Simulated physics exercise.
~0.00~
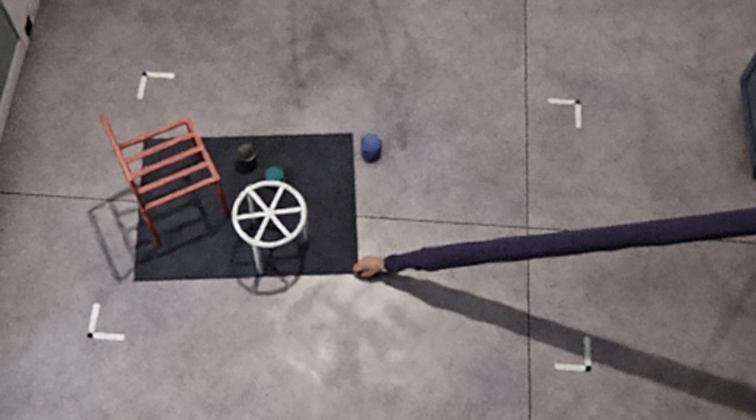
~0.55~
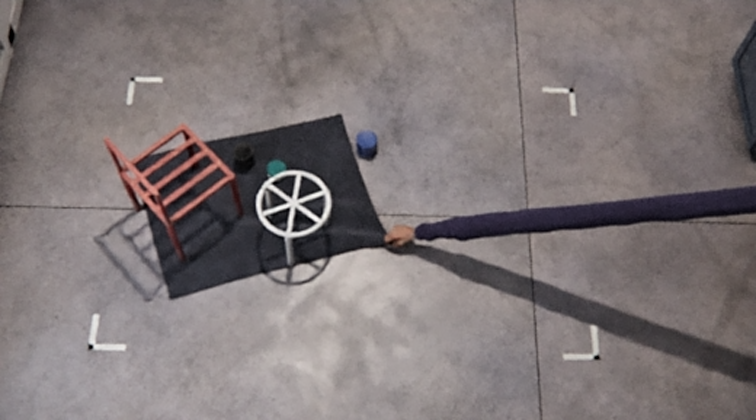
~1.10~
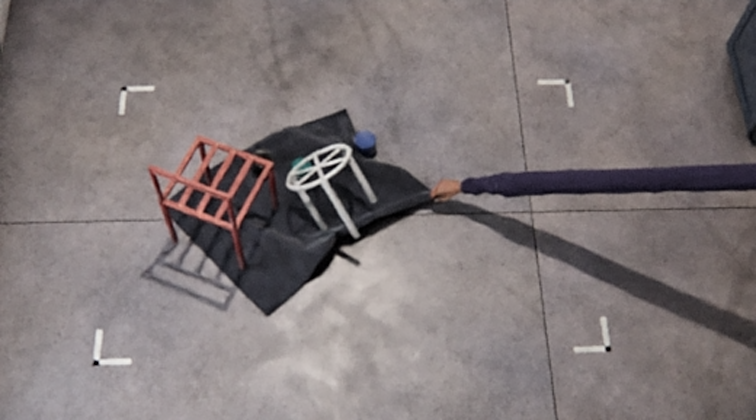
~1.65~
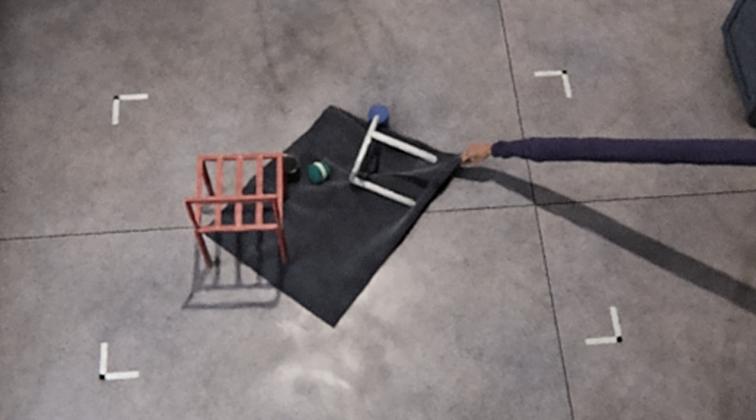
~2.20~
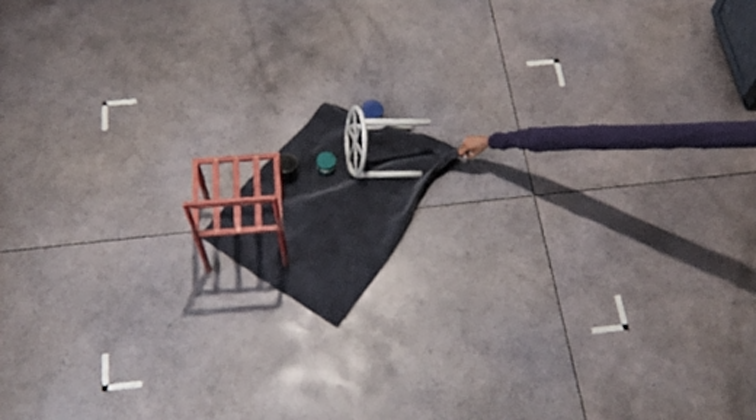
A hand drags a dark sheet rightward, shifting a red chair and small pots and tipping a white stool onto its side.
